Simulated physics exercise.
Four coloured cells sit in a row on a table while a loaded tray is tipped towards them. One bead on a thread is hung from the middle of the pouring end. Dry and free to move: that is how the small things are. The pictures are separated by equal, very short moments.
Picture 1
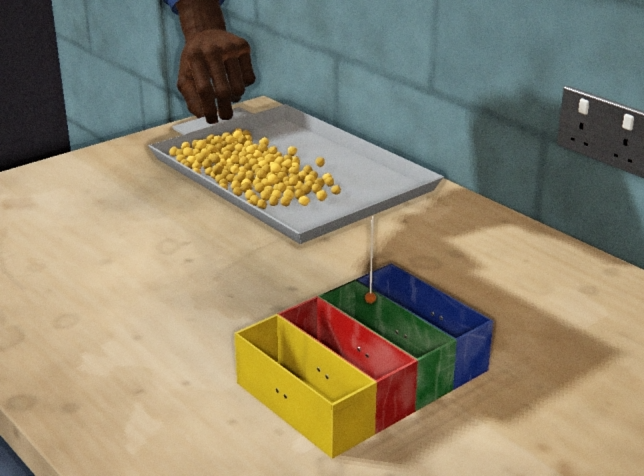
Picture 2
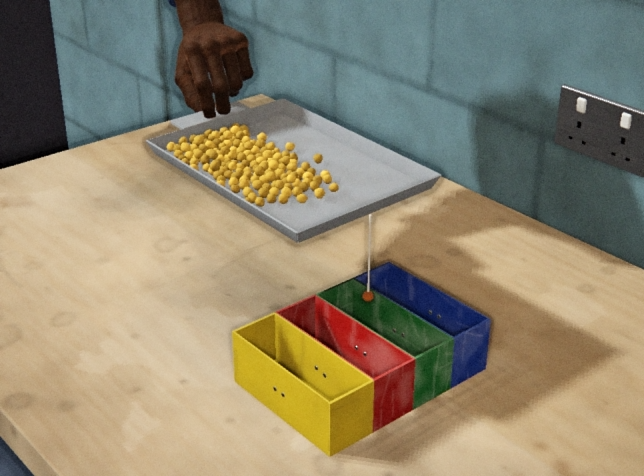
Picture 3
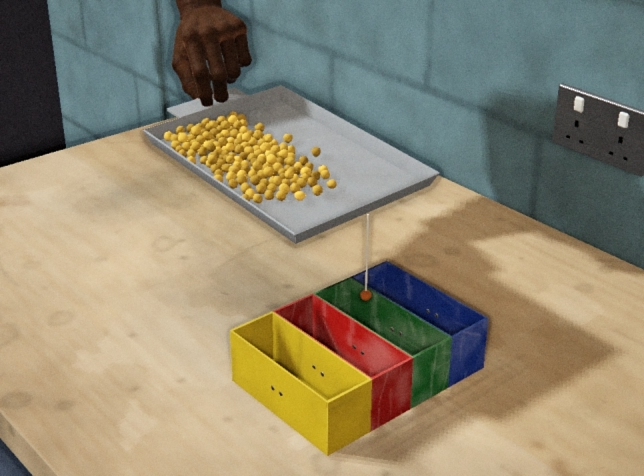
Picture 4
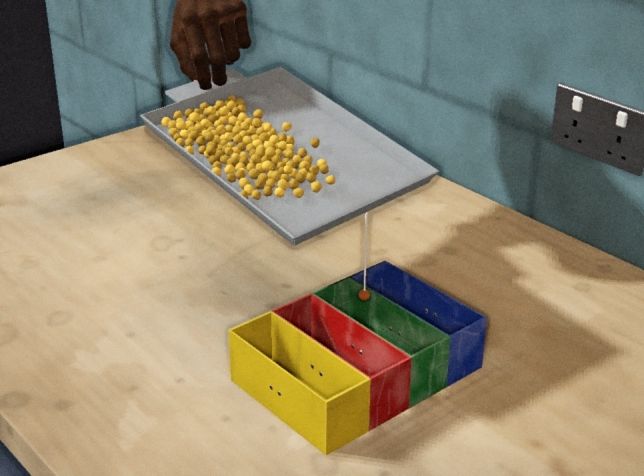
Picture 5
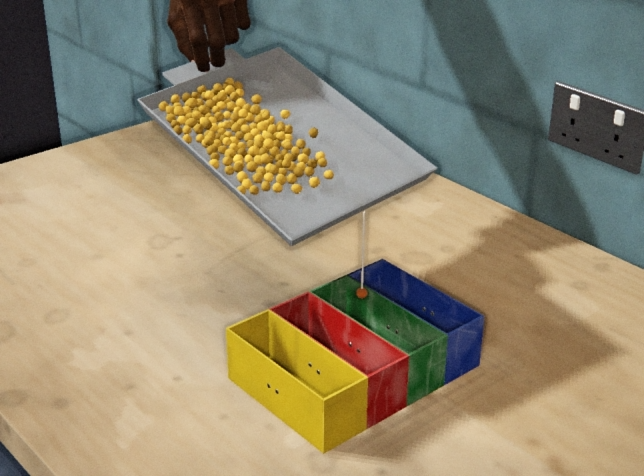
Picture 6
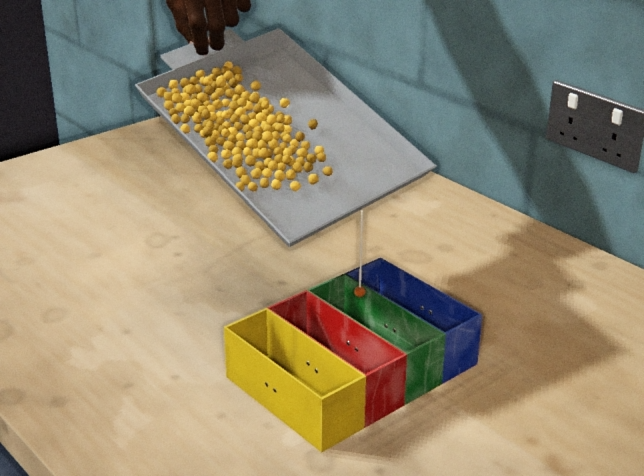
A hand lifts the back of a grey tray of yellow balls, tilting it increasingly steeply.
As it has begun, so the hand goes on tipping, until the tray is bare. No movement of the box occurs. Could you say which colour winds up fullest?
The yellow cell winds up fullest.
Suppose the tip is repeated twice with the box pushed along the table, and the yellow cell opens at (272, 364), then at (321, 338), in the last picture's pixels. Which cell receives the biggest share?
Try one: The red one; try two: That yellow cell.
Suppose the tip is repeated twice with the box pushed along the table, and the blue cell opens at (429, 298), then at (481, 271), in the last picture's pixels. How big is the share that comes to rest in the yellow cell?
Close to 50 in a hundred, then close to 10 in a hundred.
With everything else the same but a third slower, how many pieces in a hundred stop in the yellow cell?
I'd put it near 50 per cent.
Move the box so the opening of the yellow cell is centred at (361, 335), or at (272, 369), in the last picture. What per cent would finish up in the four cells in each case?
The first yields 20 per cent and the second 100 per cent.
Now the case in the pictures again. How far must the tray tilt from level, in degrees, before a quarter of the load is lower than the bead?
75 degrees.
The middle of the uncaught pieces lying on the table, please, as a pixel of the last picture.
About (282, 467) in the last picture.
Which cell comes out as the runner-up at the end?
Second place goes to the cell in red.
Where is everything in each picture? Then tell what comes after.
The first picture shows corners of the pouring end at (300, 229) and (434, 176), level; middle of the load at (247, 168), puffed corn balls; bead on its thread at (370, 298); yellow cell at (354, 415); red cell at (396, 392); green cell at (435, 370); blue cell at (472, 350).
The second picture shows corners of the pouring end at (298, 228) and (432, 174), level; middle of the load at (245, 164).
The third picture shows corners of the pouring end at (296, 229) and (430, 172), tipped barely, lowest at the left corner; middle of the load at (243, 157).
The fourth picture shows corners of the pouring end at (295, 232) and (430, 170), tipped a little, lowest at the left corner; middle of the load at (241, 147).
The fifth picture shows corners of the pouring end at (293, 233) and (428, 167), tipped clearly, lowest at the left corner; middle of the load at (239, 136).
The sixth picture shows corners of the pouring end at (291, 235) and (427, 164), tipped clearly, lowest at the left corner; middle of the load at (238, 127); yellow cell at (343, 408); red cell at (385, 386); green cell at (424, 364); blue cell at (462, 344).
Soon after the last picture, tray tipped steeply; most on the tray; a stray few in the yellow cell; a stray few in the red cell; about a quarter falling or outside the box.
A little later, tray tipped past a quarter turn; a small part on the tray; about half in the yellow cell; about a quarter in the red cell; a small part in the green cell; about a quarter falling or outside the box.
Later still, tray tipped past a quarter turn; about half in the yellow cell; about a third in the red cell; a small part in the green cell; a small part falling or outside the box.
At rest, tray tipped past a quarter turn; about half in the yellow cell; about a third in the red cell; a small part in the green cell; none in the blue cell; a small part outside the box.
